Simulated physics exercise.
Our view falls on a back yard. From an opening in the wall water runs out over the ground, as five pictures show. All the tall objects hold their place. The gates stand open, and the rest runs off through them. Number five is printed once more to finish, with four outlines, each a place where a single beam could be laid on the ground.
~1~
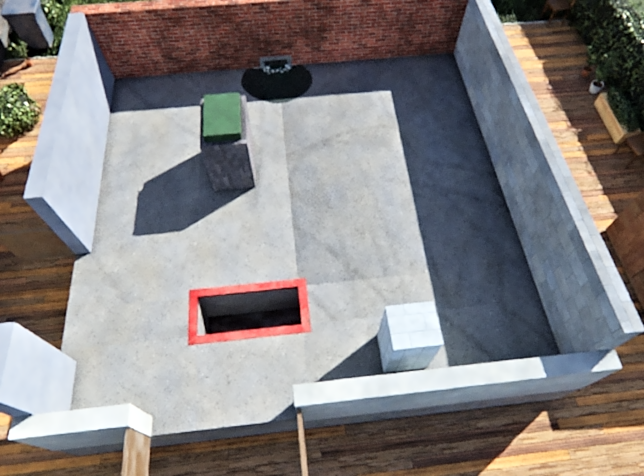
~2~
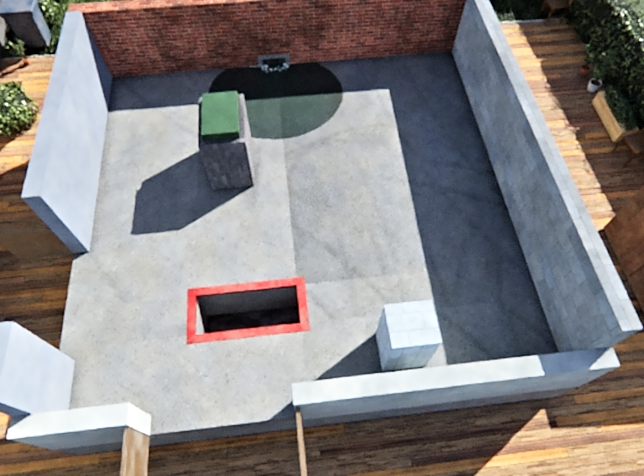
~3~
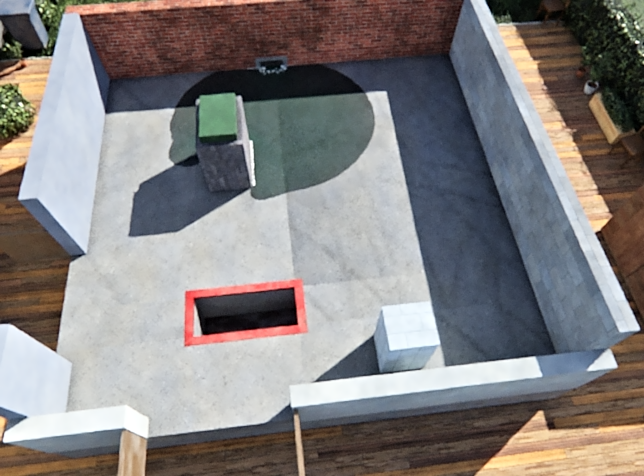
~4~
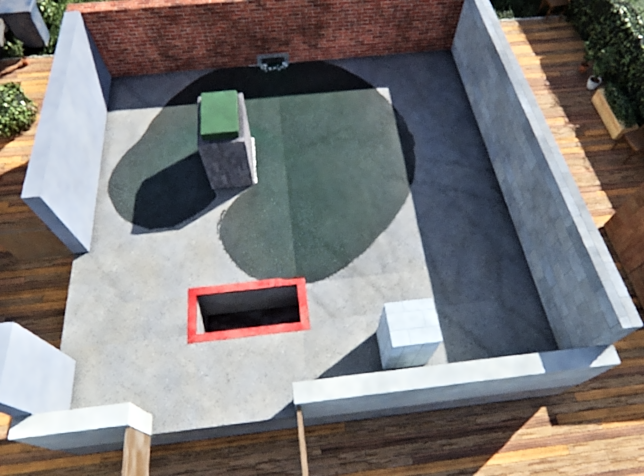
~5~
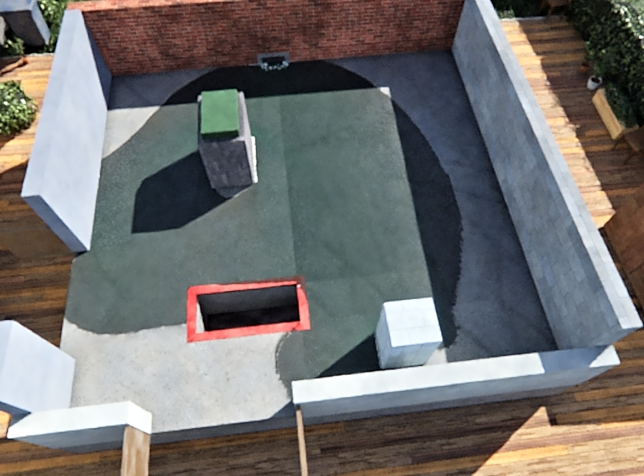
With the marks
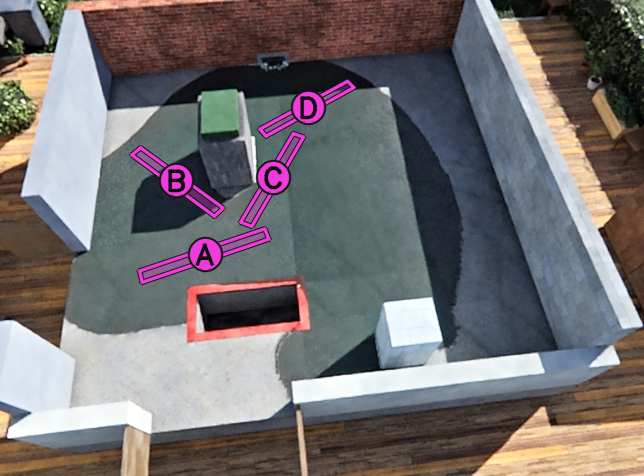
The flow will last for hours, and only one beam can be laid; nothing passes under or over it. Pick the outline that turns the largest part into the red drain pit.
Go for B.
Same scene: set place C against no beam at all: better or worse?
It is worse.
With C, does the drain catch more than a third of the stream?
No, it does not.
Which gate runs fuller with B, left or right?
The right gate.
On the marked copy, A from (140, 276) to (266, 233); B from (136, 151) to (218, 212); C from (246, 224) to (298, 135); D from (262, 132) to (350, 84).
With A, about 19 % of the stream runs into the red drain pit, about 77 % out by the gates.
With B, about 37 % of the stream runs into the red drain pit, about 59 % out by the gates.
With C, about 21 % of the stream runs into the red drain pit, about 75 % out by the gates.
With D, about 18 % of the stream runs into the red drain pit, about 77 % out by the gates.
